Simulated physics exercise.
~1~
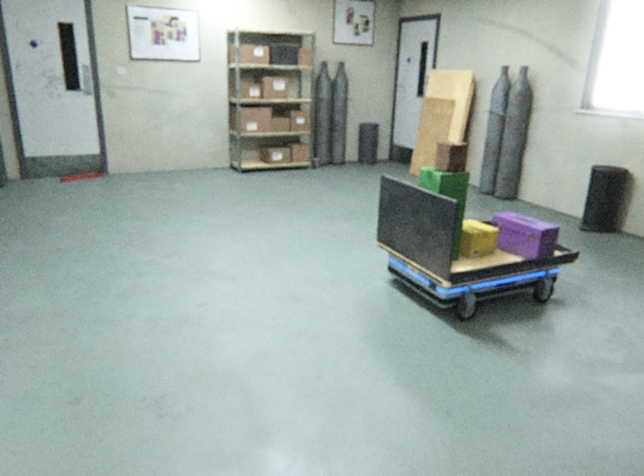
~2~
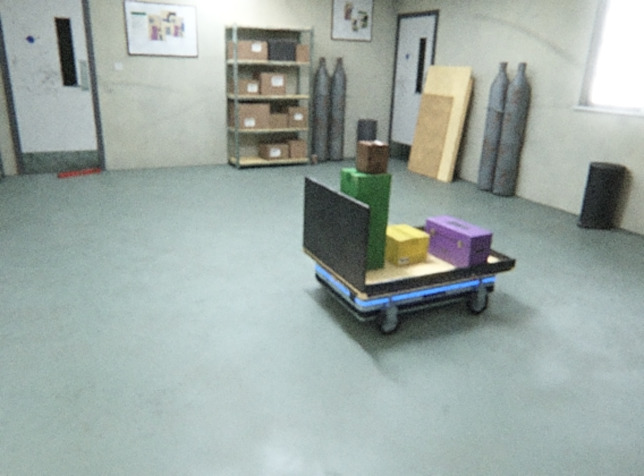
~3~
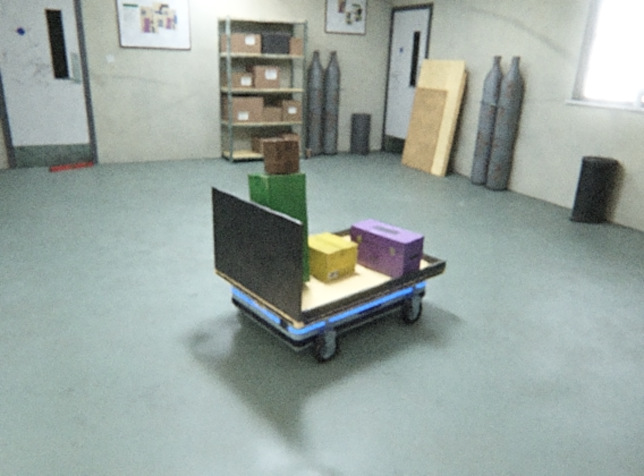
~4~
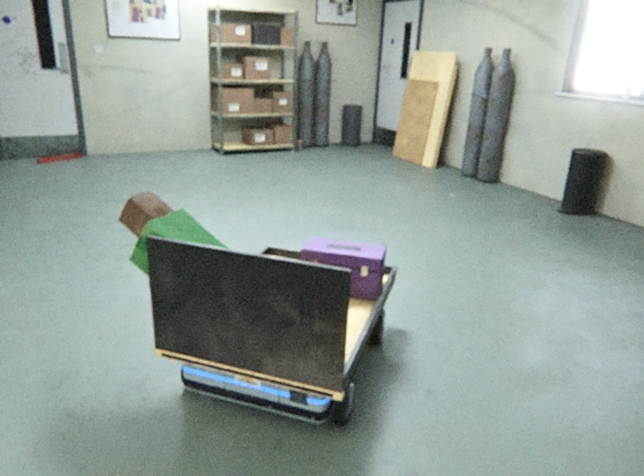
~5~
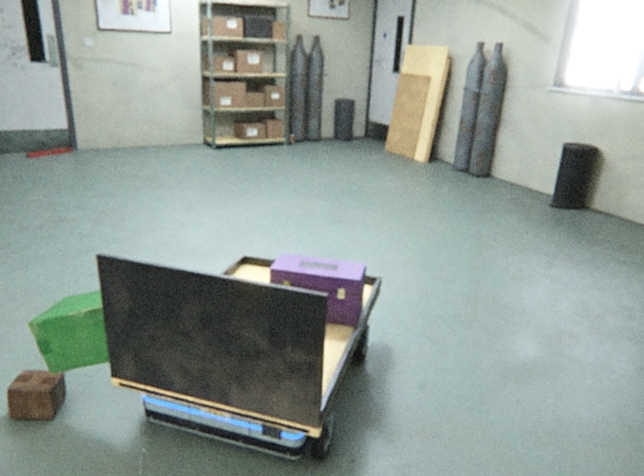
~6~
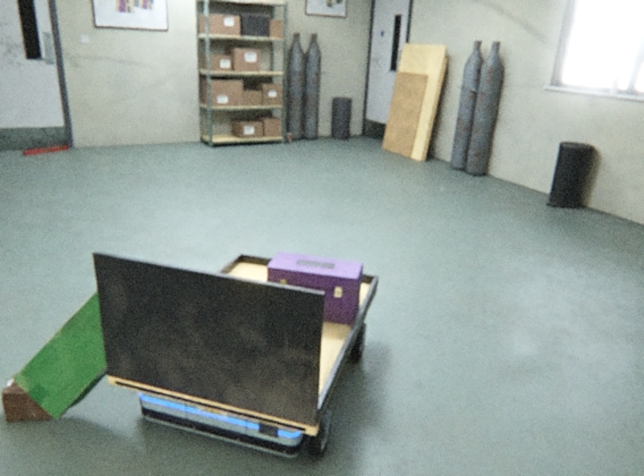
The clip opens on a flat cart with a tall black board at its front, carrying a green box with a brown parcel on top, a yellow box and a purple toolbox across a grey floor. The cart rolls left and toward the viewer, and the green box and parcel begin to lean. As it swings round so the board faces the viewer, both topple off the left side. The parcel lands on the floor and the green box tumbles down beside it. The cart stops with the purple toolbox still upright aboard, while the board blocks the yellow box from view.
